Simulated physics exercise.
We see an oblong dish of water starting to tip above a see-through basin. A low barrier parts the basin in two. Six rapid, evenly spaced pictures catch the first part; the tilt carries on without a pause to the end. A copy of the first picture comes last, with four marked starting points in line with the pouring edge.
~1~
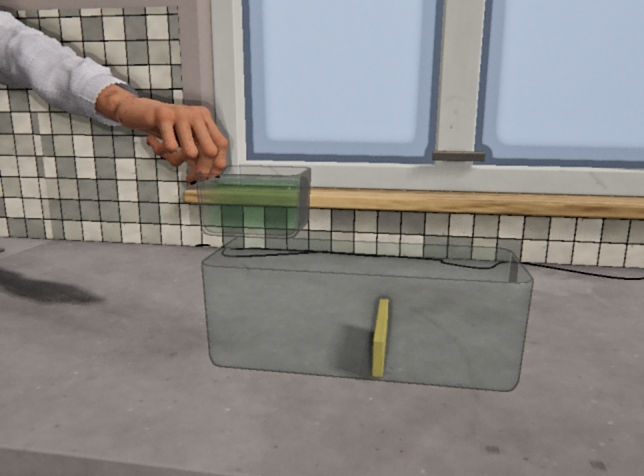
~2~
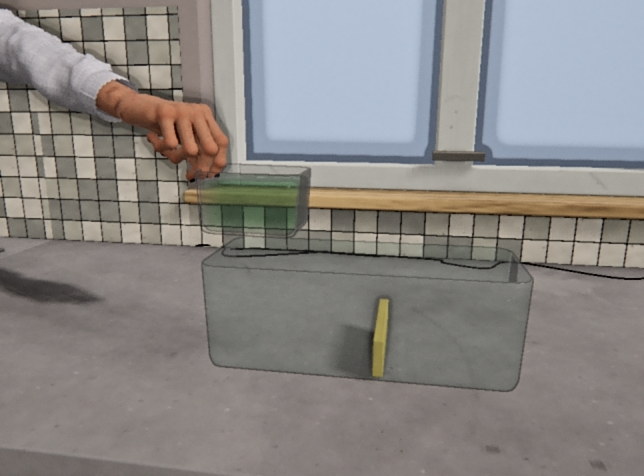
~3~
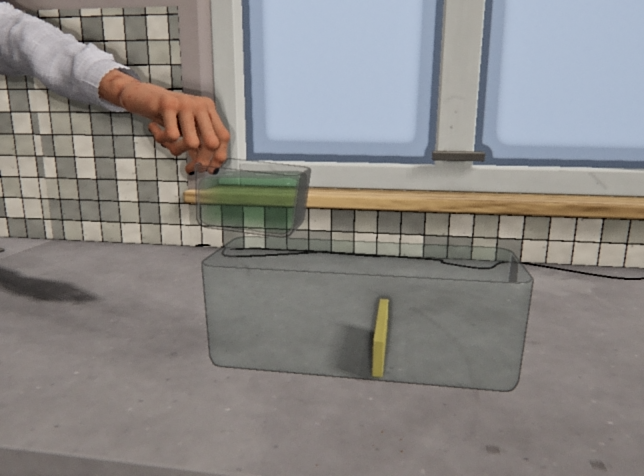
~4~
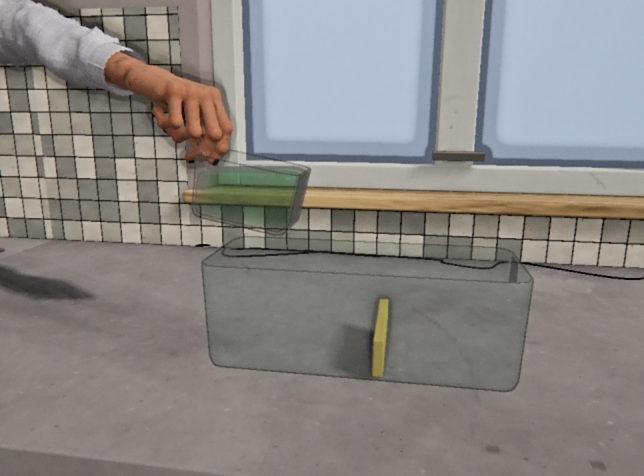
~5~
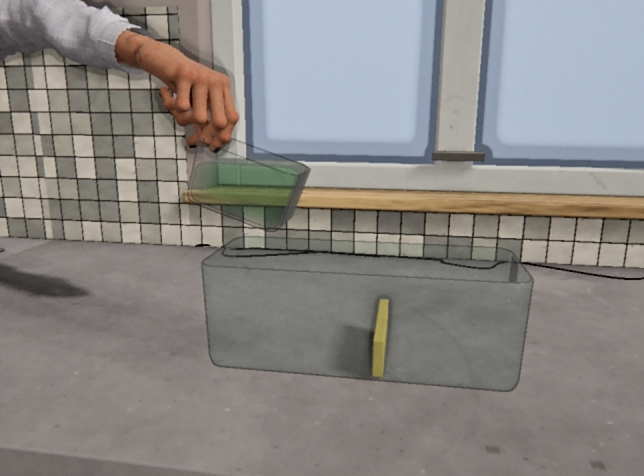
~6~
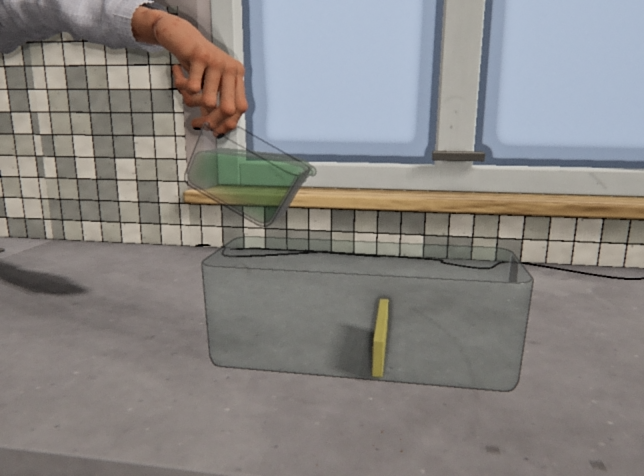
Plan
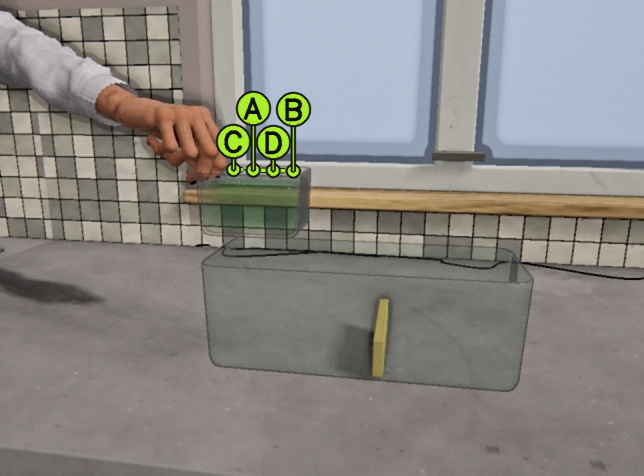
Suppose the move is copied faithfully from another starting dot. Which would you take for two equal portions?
Use place B.
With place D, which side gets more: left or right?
More ends on the left.
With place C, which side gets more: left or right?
The left one.
In lime, A at (253, 170); B at (293, 171); C at (233, 169); D at (273, 170).
With A, about 93 % ends left of the wall and 7 % right of it.
With B, about 45 % ends left of the wall and 54 % right of it.
With C, about 92 % ends left of the wall and 7 % right of it.
With D, about 83 % ends left of the wall and 16 % right of it.
